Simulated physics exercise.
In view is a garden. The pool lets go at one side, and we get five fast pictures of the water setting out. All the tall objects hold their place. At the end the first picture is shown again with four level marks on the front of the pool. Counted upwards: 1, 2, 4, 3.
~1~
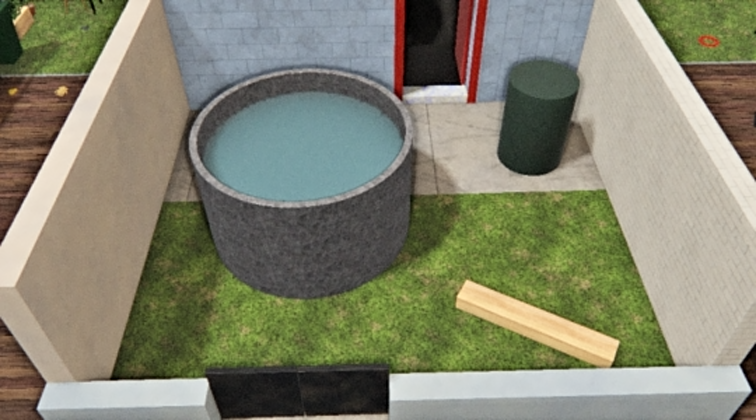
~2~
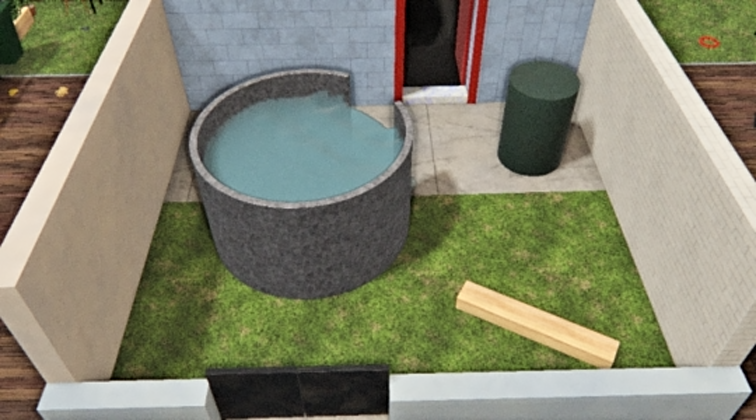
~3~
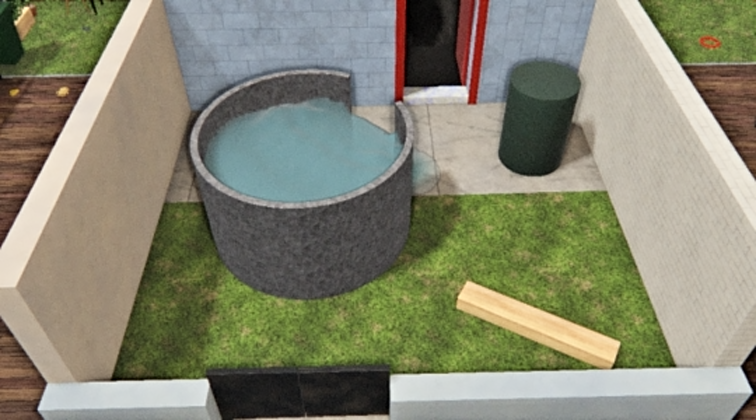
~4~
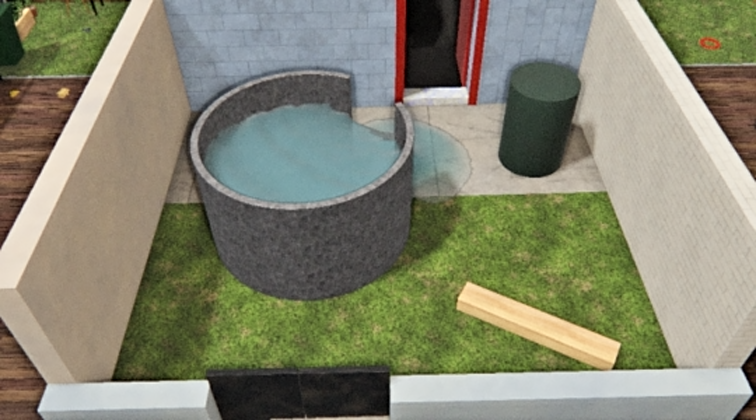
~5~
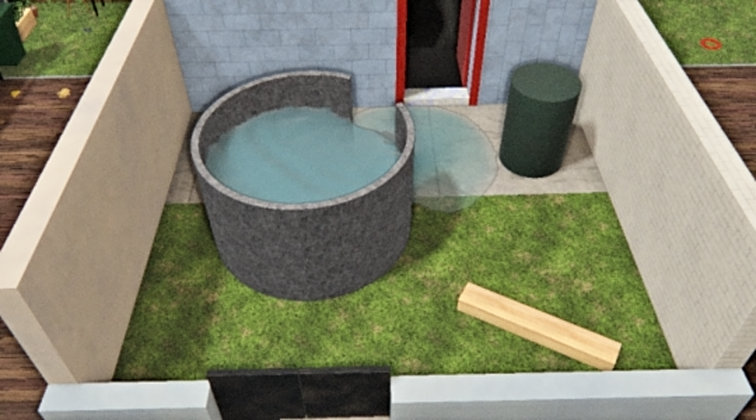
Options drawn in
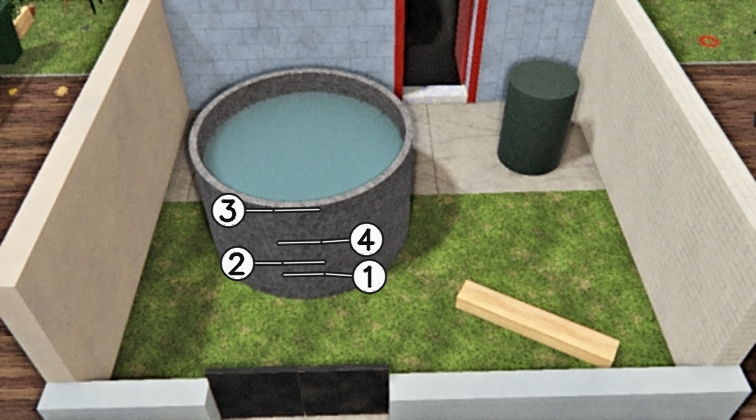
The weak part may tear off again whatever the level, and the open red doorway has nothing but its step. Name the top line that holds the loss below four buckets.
The answer is line 1.
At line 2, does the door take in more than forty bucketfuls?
No, less.
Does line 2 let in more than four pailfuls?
Yes, it does.
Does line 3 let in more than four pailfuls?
Yes, it does.
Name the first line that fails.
Here it is line 2.
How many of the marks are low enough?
One.
In white, 1 at (304, 274); 2 at (302, 262); 3 at (295, 210); 4 at (300, 242); from the bottom up 1, 2, 4, 3.
Choosing 1, a bucket or two gets in.
Choosing 2, about 12 bucketfuls get in.
Choosing 3, dozens of bucketfuls pour in.
Choosing 4, dozens of bucketfuls pour in.
